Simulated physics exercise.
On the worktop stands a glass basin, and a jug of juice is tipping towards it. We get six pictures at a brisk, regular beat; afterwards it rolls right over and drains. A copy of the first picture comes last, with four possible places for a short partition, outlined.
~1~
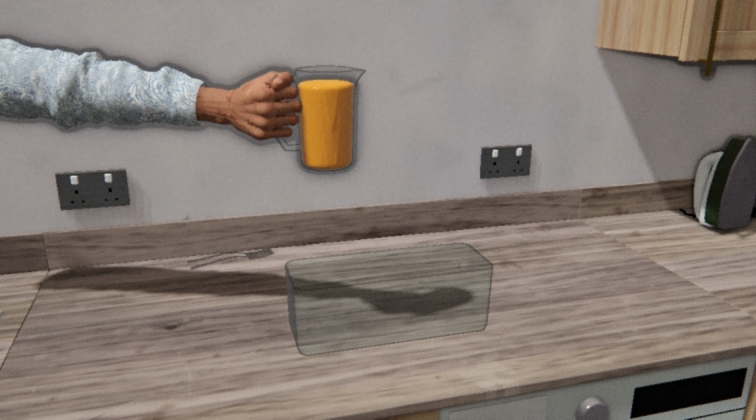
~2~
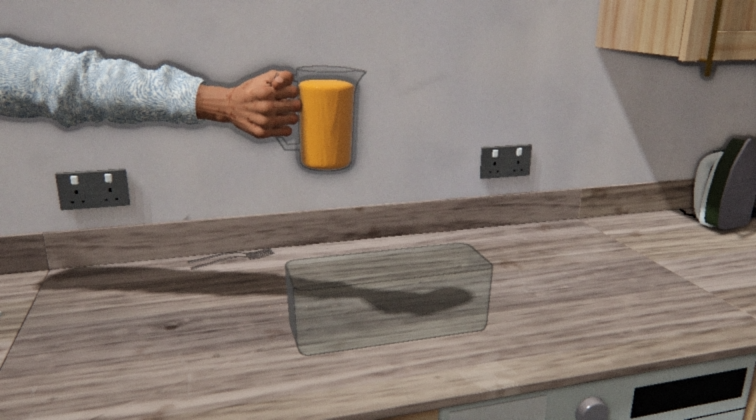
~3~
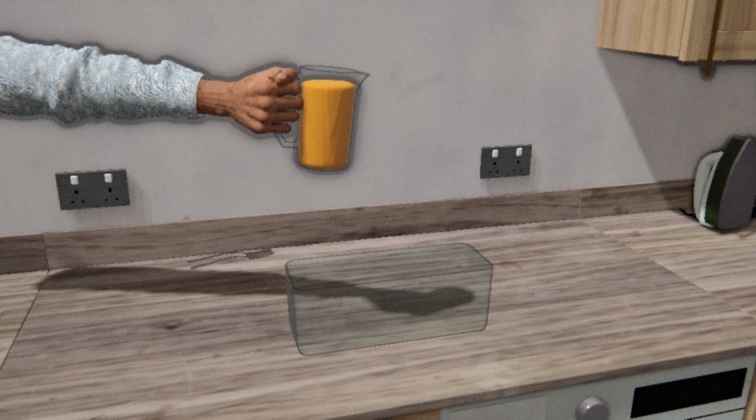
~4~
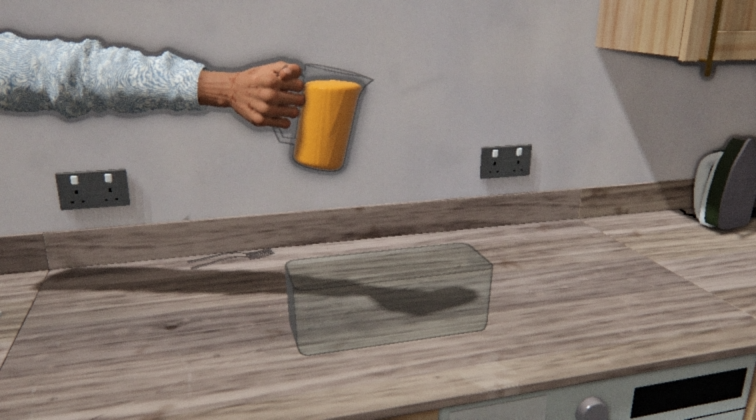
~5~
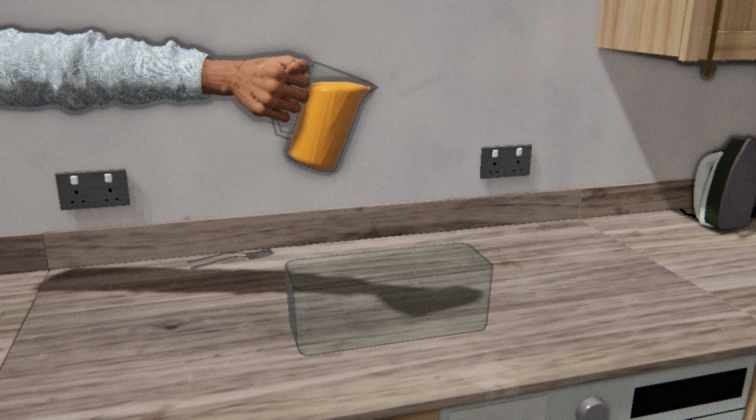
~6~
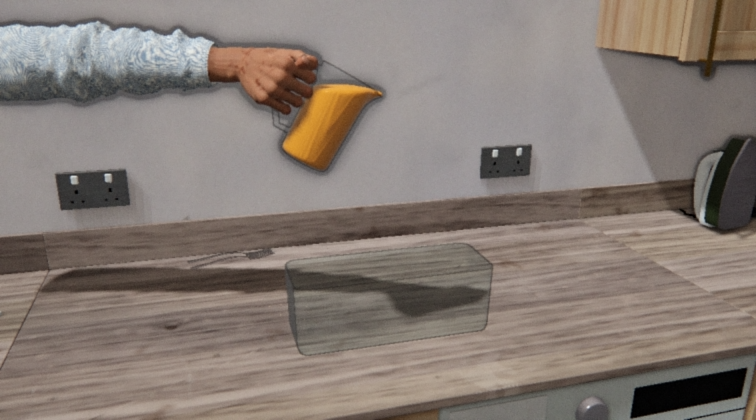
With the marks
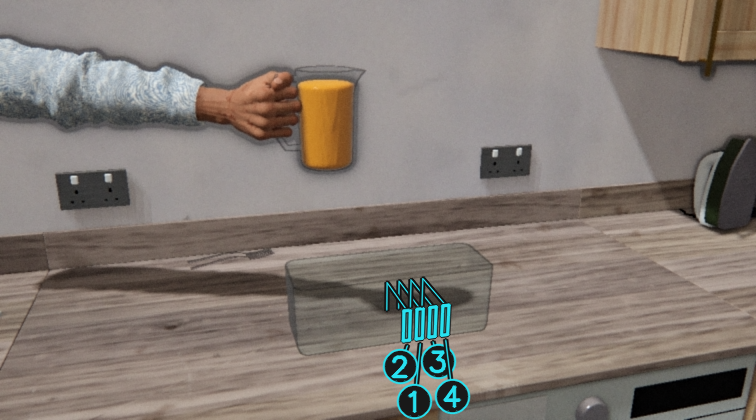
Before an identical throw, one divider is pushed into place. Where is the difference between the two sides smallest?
Slot 4 does it best.
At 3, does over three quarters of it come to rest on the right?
Yes, it does.
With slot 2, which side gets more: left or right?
The right side.
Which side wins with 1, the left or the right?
The right one.
On the marked copy, 1 at (420, 343); 2 at (407, 345); 3 at (433, 341); 4 at (445, 339).
Choosing 1, about 5 % ends left of the wall and 92 % right of it; 3 % is lost outside.
Choosing 2, about 5 % ends left of the wall and 92 % right of it; 3 % is lost outside.
Choosing 3, about 13 % ends left of the wall and 85 % right of it; 3 % is lost outside.
Choosing 4, about 55 % ends left of the wall and 43 % right of it.
